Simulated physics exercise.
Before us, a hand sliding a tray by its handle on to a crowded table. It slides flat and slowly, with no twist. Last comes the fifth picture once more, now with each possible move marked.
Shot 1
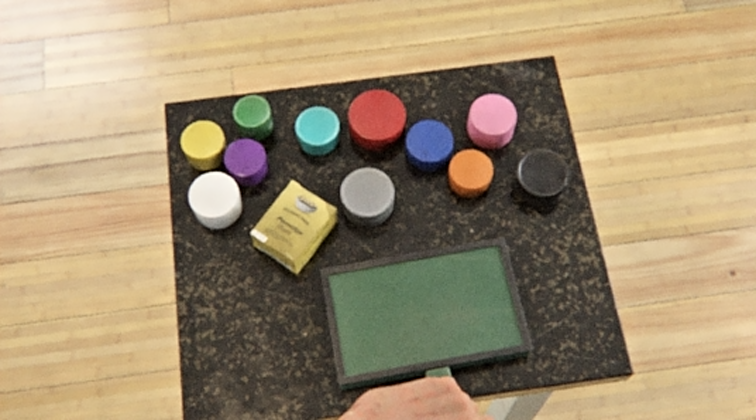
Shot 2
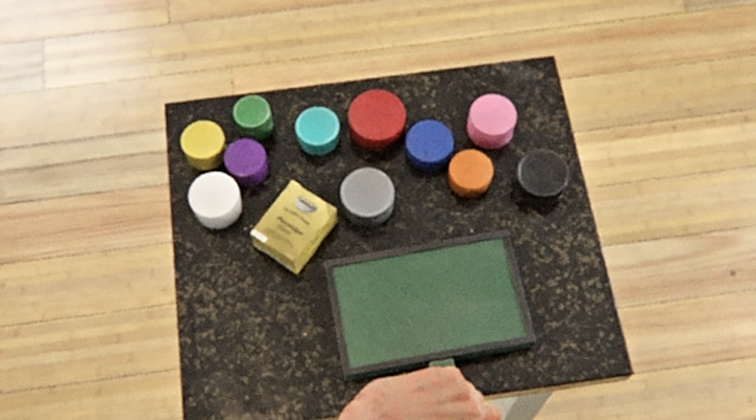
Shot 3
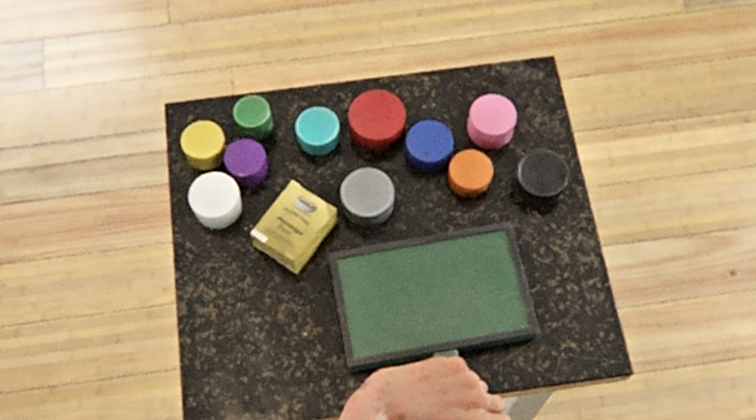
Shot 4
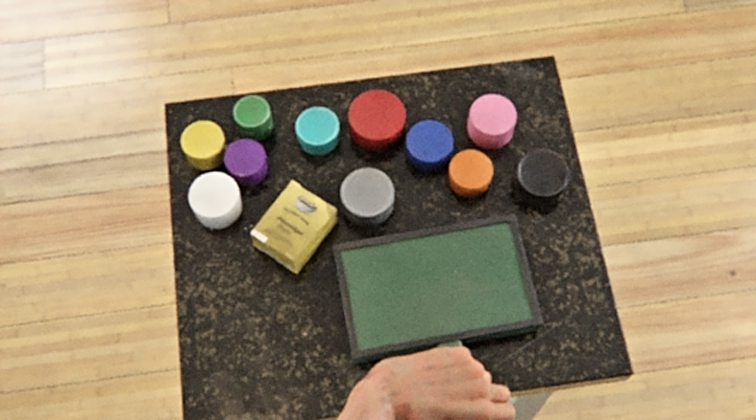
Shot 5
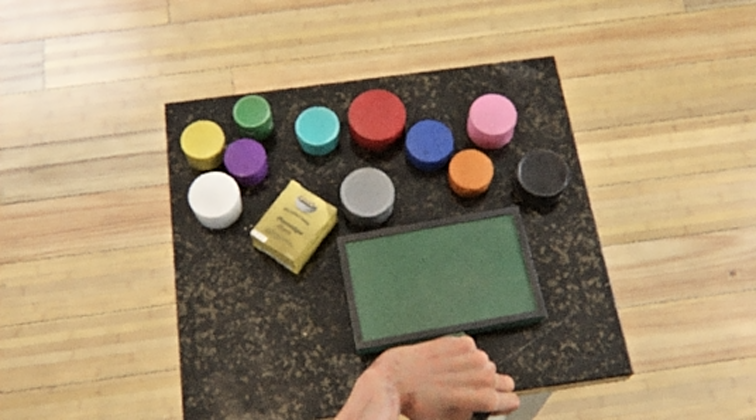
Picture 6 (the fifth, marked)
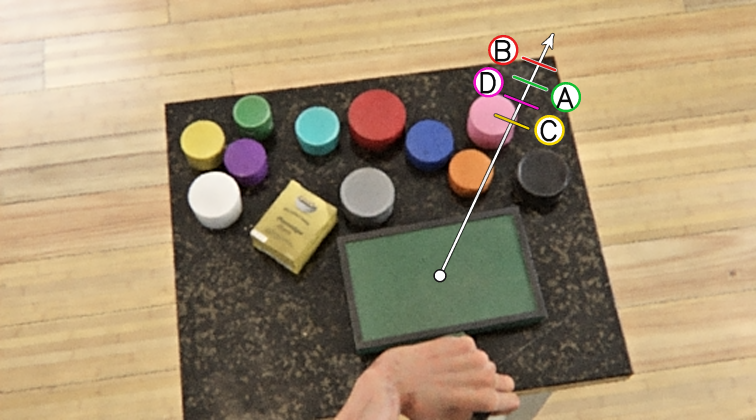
On a crowded dark tabletop, a hand slowly slides a green tray toward the colourful pots.
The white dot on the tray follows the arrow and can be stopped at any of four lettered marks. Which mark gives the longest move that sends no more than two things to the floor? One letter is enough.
As far as mark C.
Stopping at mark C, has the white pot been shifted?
By then, no.
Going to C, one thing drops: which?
The black tub goes over.
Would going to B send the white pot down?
No.
On the marked copy, A at (530, 83); B at (539, 64); C at (512, 122); D at (521, 102); the arrow from (440, 276) to (553, 34); the white dot at (440, 276).
With C. Early on, tray (466, 222); black tub (566, 154); red tin (377, 113).
Further on, tray (493, 166); black tub over the edge; red tin (371, 87).
At the end, tray (510, 128); black tub over the edge; pink tin (508, 57); one fallen.
As for the rest, A drops four; B drops four; D drops four.
